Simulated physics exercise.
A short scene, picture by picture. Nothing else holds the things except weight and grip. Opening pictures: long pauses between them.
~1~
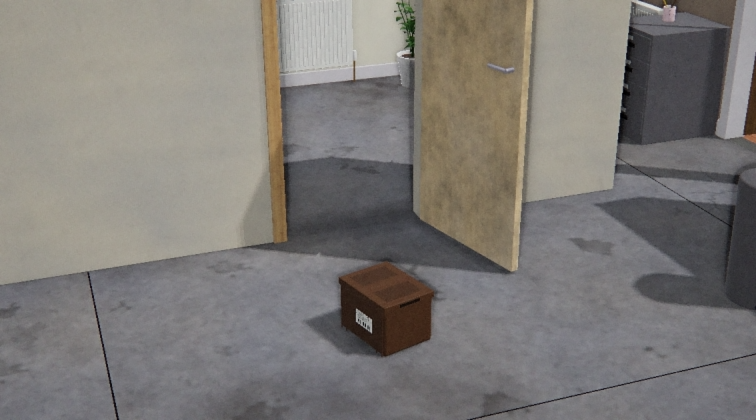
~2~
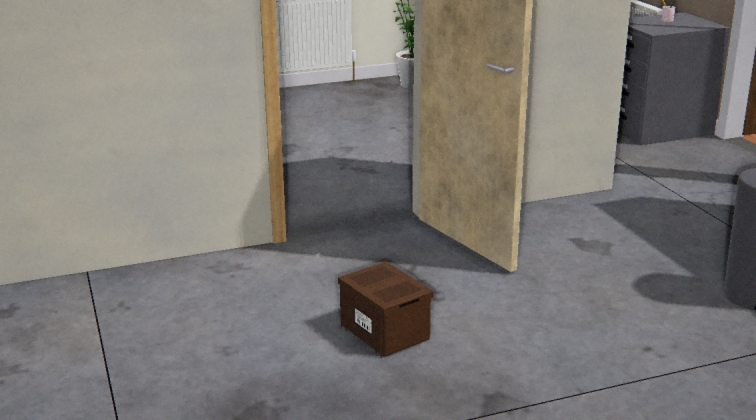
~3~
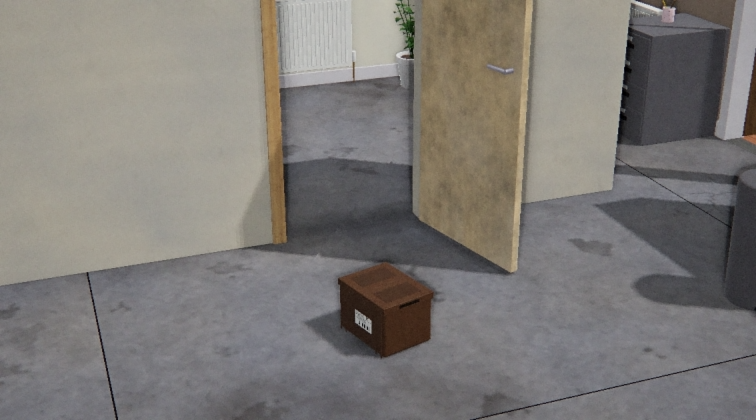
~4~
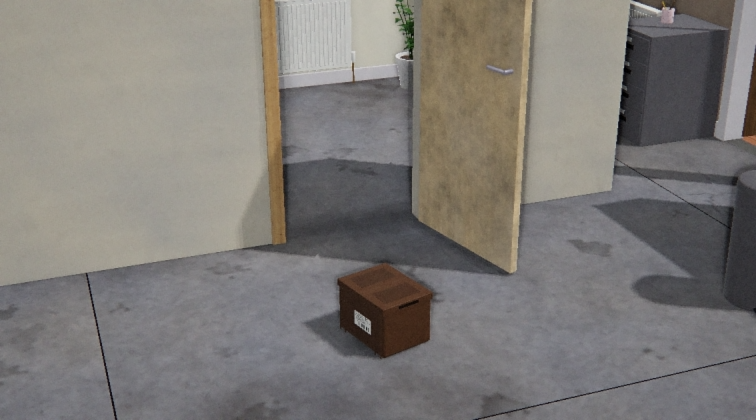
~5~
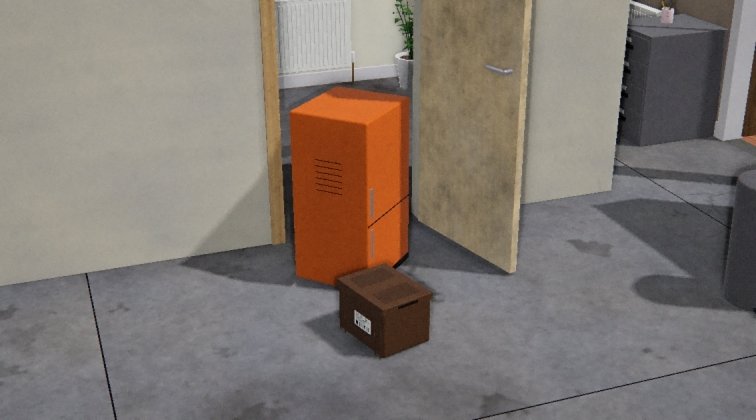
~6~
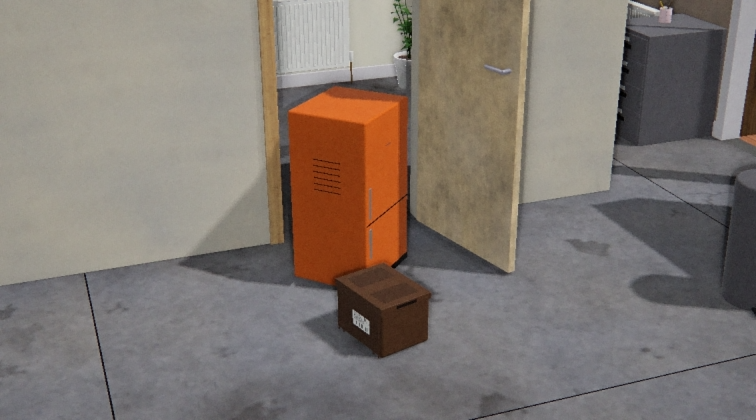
A tall orange cabinet appeared in the open doorway, just behind a small brown box on the grey floor, where there had been nothing before; the box and the wide-open door stayed still throughout.
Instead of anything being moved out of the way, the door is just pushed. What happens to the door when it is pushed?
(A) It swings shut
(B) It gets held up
(B) It gets held up.
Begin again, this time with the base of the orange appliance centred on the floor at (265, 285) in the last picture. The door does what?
Well, then the door makes it fully home.
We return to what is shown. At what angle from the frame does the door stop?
The door ends up some 55° open.
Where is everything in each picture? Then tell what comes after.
In the first frame, door wide open and still; brown tote (386, 309).
In the second frame, door wide open and still; brown tote (385, 309).
In the third frame, door wide open and still; brown tote (385, 309).
In the fourth frame, door wide open and still; brown tote (384, 310).
In the fifth frame, door wide open and still; brown tote (384, 310).
In the sixth frame, door wide open and still; orange appliance (350, 188); brown tote (383, 310).
Then, 0.40 s later than the last frame, door 97° open.
Then, 0.70 s later than the last frame, door 82° open.
Then, 0.90 s later than the last frame, door 69° open.
Then, 1.10 s later than the last frame, door 59° open; orange appliance moved a little near (347, 188).
When it is over, door 57° open; both as before. End places, in pixels of the last picture, orange appliance near (345, 188).
